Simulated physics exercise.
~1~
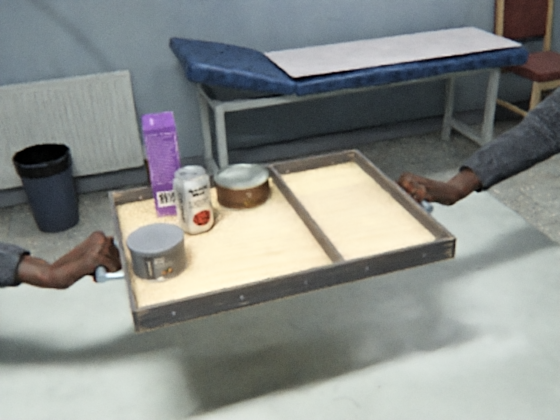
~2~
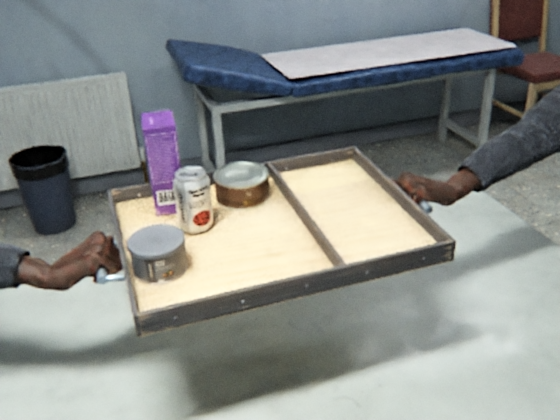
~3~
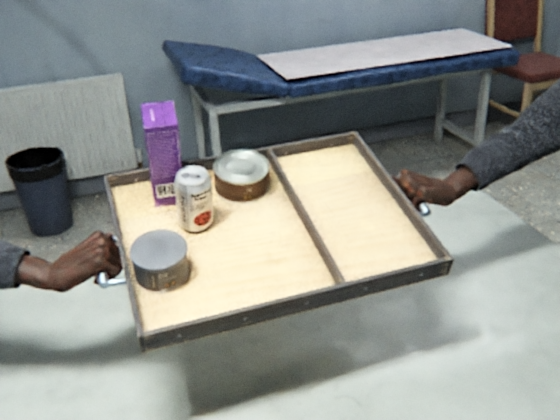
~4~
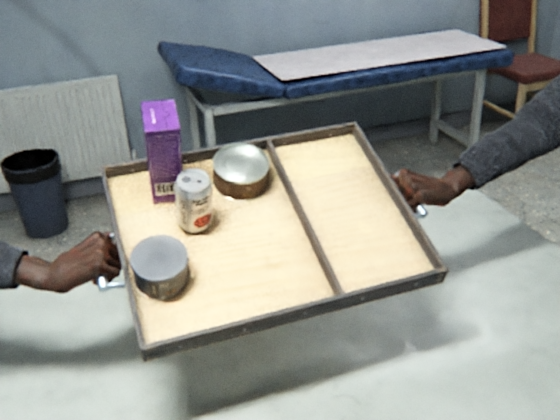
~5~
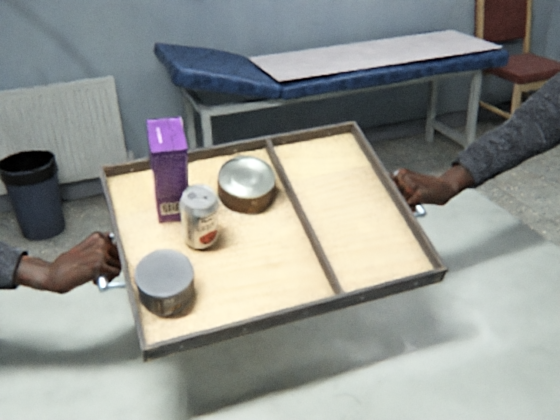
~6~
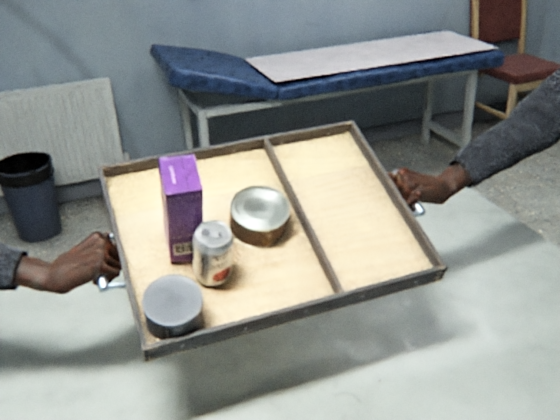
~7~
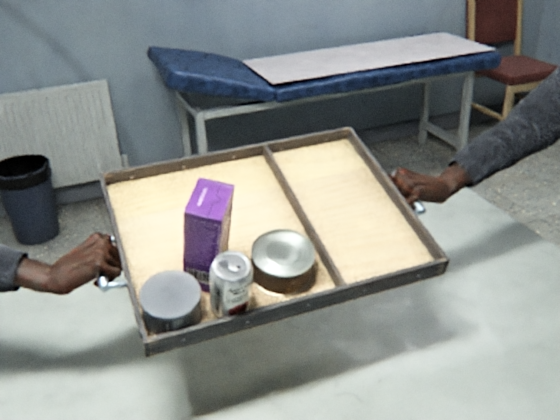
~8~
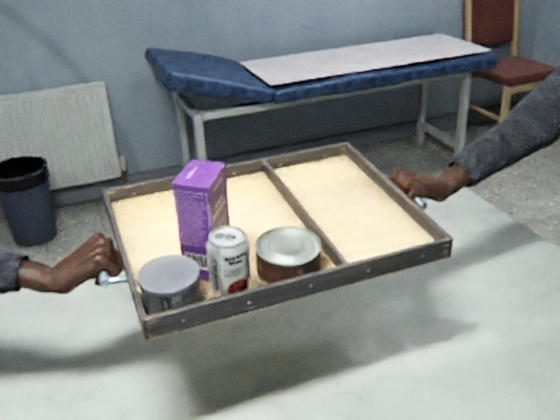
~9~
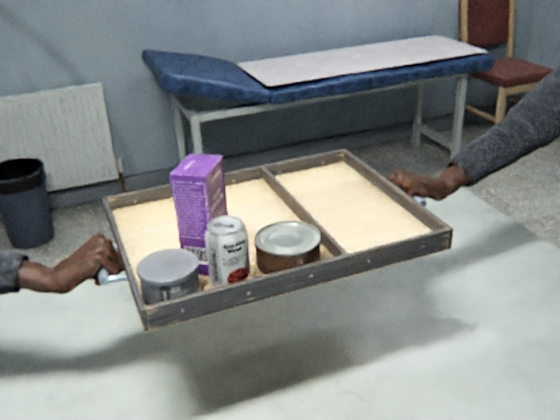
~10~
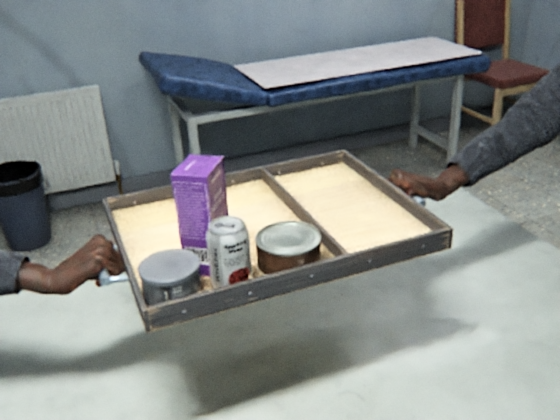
A wooden tray held by two hands tipped toward the viewer, and the purple carton, white can and brown tub slid down to join the grey tub along the near edge before the hands levelled it, everything still upright.
